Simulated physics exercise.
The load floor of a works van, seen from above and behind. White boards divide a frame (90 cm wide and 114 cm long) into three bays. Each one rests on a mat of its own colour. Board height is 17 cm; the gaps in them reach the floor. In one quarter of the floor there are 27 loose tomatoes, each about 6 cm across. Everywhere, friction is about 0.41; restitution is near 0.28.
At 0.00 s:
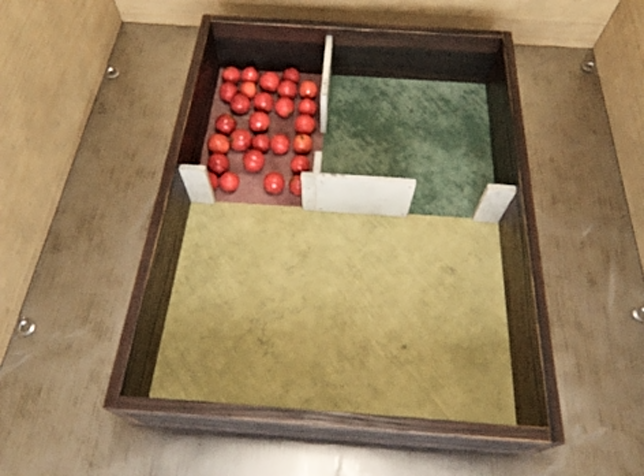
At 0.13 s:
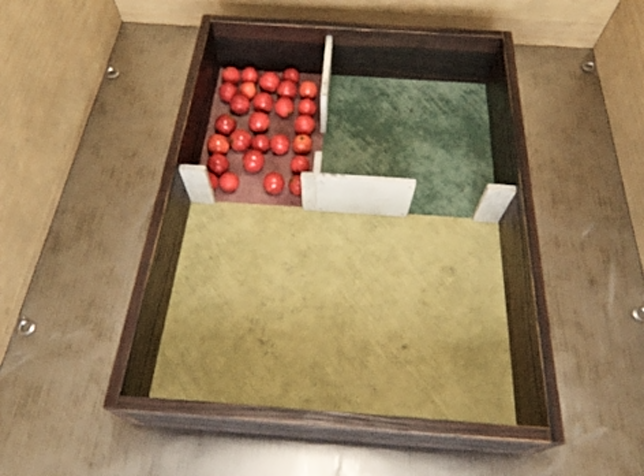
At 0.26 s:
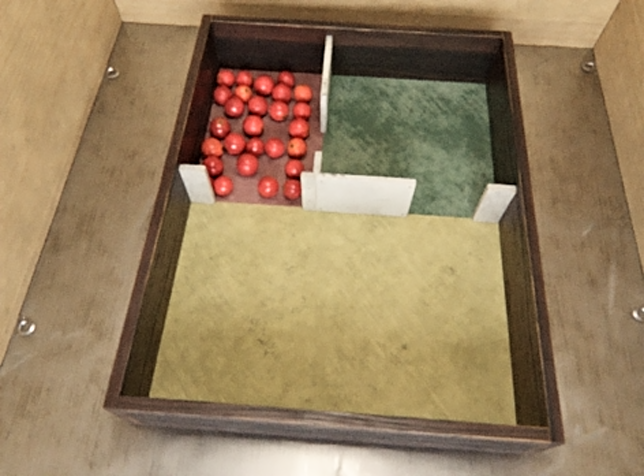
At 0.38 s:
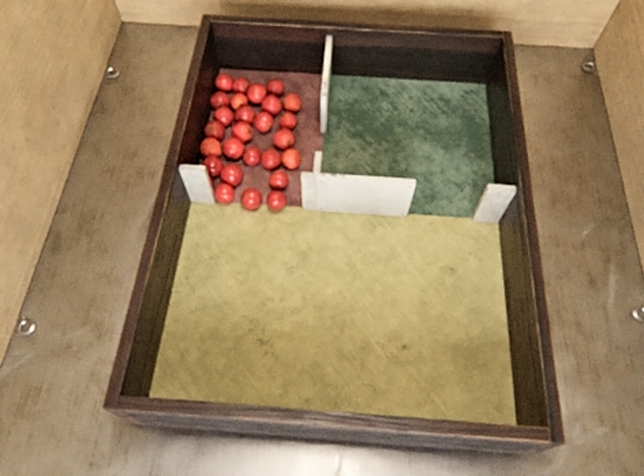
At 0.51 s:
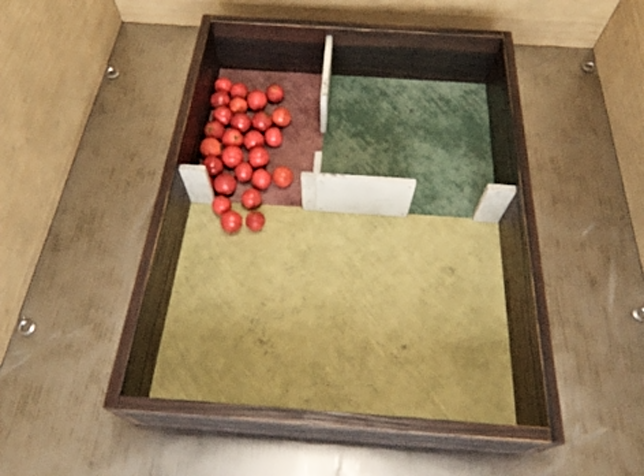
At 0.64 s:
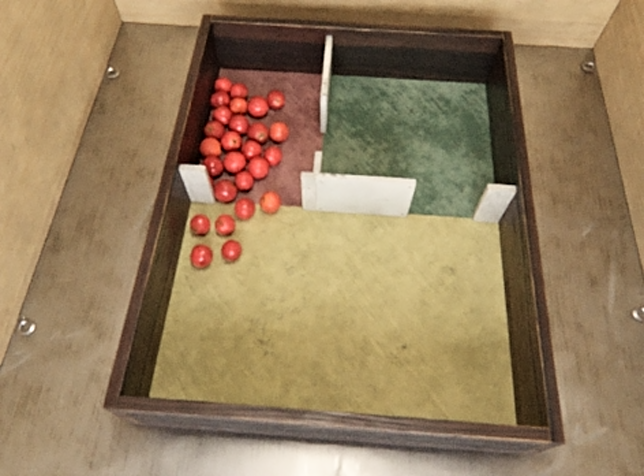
The video shows small red balls clustered in the red section of a divided wooden tray; they shift leftward and toward the viewer, and several roll through a gap in the white dividers onto the yellow section.
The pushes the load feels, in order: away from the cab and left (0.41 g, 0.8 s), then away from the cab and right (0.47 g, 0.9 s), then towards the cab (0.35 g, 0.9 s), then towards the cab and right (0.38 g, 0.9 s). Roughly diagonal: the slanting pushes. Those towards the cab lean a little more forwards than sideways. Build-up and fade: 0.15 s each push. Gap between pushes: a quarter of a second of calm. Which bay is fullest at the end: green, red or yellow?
The green bay.
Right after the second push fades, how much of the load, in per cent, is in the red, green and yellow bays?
Red 0, green 20, yellow 70 %.
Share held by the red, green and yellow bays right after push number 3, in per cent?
Per cent by then - red: 0, green: 40, yellow: 50.
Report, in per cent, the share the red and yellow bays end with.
The red bay gets about 0 per cent and the yellow bay about 30 per cent.
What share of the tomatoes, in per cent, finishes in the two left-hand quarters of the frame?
It comes to around 0 percent.
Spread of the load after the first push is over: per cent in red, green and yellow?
The split is red 70, green 0, yellow 30 percent.
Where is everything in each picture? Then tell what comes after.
The first picture shows middle of the green mat (408, 141); middle of the red mat (264, 132); middle of the yellow mat (337, 309); 27 in the red bay; the tomato farthest behind, in the direction of the first push, is at (309, 90).
In the second picture, 27 in the red bay; the tomato farthest behind, in the direction of the first push, is at (308, 90).
In the third picture, 27 in the red bay; the tomato farthest behind, in the direction of the first push, is at (303, 94).
In the fourth picture, 25 in the red bay and 2 in the yellow bay; the tomato farthest behind, in the direction of the first push, is at (292, 103).
In the fifth picture, 24 in the red bay and 3 in the yellow bay; the tomato farthest behind, in the direction of the first push, is at (275, 94).
In the sixth picture, 21 in the red bay and 6 in the yellow bay; the tomato farthest behind, in the direction of the first push, is at (276, 100).
After push 1 (1.04 s), 18 in the red bay and 9 in the yellow bay.
After push 2 (2.19 s), 1 in the red bay, 6 in the green bay and 20 in the yellow bay.
After push 3 (3.34 s), 1 in the red bay, 12 in the green bay and 14 in the yellow bay.
After push 4 (4.49 s), 1 in the red bay, 19 in the green bay and 7 in the yellow bay.
Outcome (at 4.96 s), 1 in the red bay, 19 in the green bay and 7 in the yellow bay.
